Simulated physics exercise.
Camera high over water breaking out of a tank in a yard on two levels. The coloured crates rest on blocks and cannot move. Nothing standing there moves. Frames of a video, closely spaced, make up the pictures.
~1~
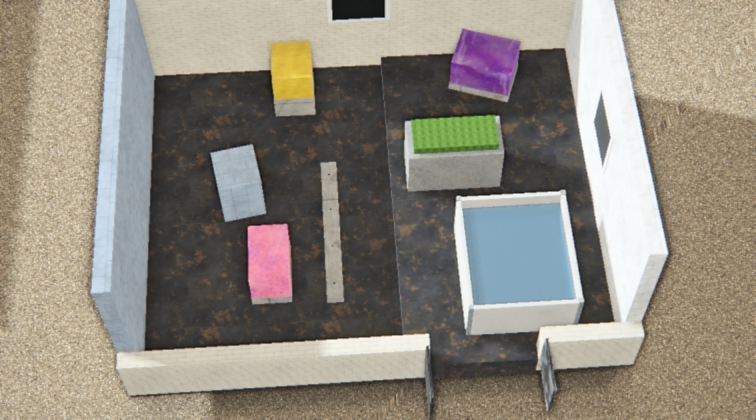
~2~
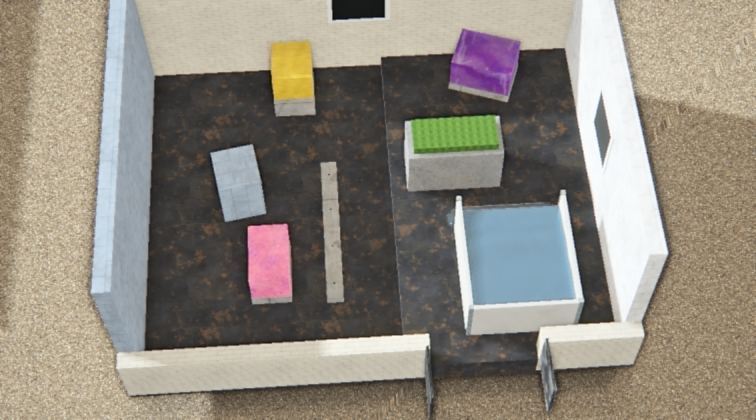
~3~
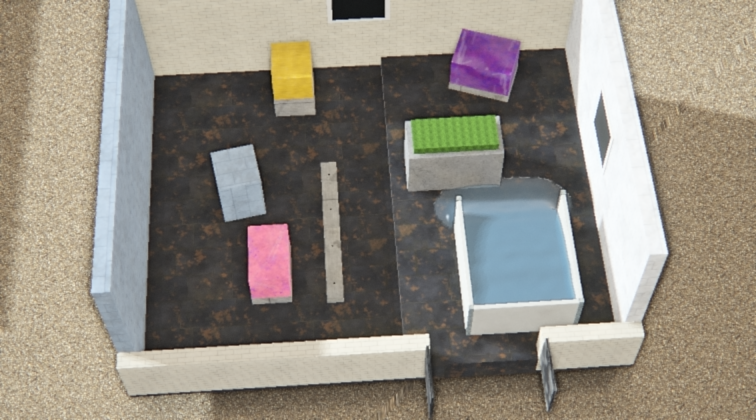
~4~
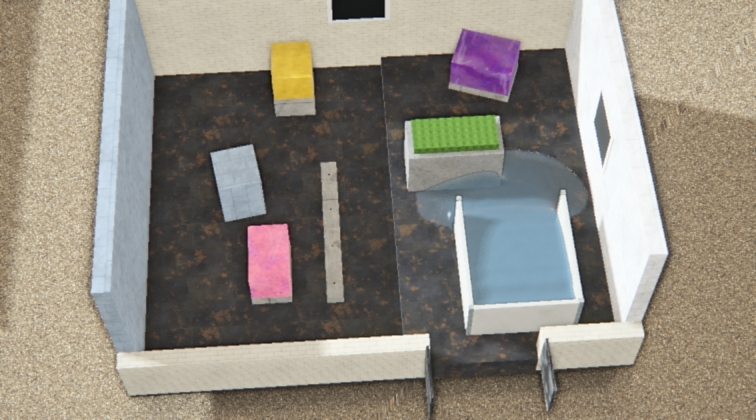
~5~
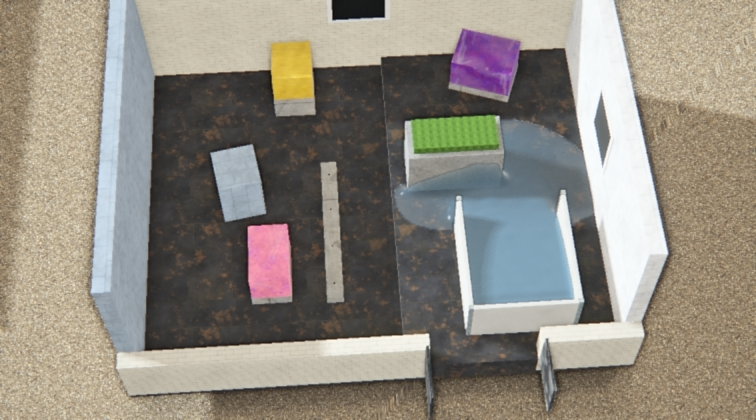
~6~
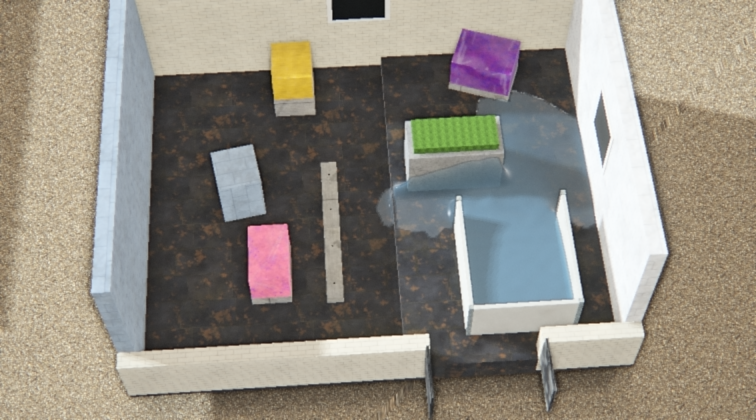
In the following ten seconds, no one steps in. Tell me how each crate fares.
At the end, the pink crate is out of reach of the water. The yellow crate is out of reach of the water. The purple crate is within reach of the water.
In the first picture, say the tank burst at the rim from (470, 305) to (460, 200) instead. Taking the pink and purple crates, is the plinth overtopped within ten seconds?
First the pink crate: It gets reached; then the purple crate: It is never reached.
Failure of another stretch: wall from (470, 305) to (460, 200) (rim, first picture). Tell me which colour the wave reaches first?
I'd go with the one in pink.
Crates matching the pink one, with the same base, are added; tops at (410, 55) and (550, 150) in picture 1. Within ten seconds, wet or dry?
Becomes wet, becomes wet.
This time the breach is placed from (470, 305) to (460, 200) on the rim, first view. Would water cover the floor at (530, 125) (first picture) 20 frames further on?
Short version: Spared.
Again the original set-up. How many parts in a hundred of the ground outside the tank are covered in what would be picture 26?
That's roughly 55 per cent.
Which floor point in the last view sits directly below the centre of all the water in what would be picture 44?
My pick is pixel (431, 203).
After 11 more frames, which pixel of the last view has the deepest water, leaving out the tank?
It will be deepest around (465, 54).
A moment on, water covers 25 % of the floor; the pink crate not reached, the yellow crate not reached, the purple crate water round its plinth.
Next, water covers 40 % of the floor; the pink crate water round its plinth, the yellow crate water round its plinth, the purple crate water round its plinth.
Then, water covers 55 % of the floor; the pink crate water round its plinth, the yellow crate water round its plinth, the purple crate water round its plinth.
Later, water covers 80 % of the floor; the pink crate water round its plinth, the yellow crate water round its plinth, the purple crate water round its plinth.
In the end, water covers 95 % of the floor; the pink crate stayed above the water, the yellow crate stayed above the water, the purple crate was topped.
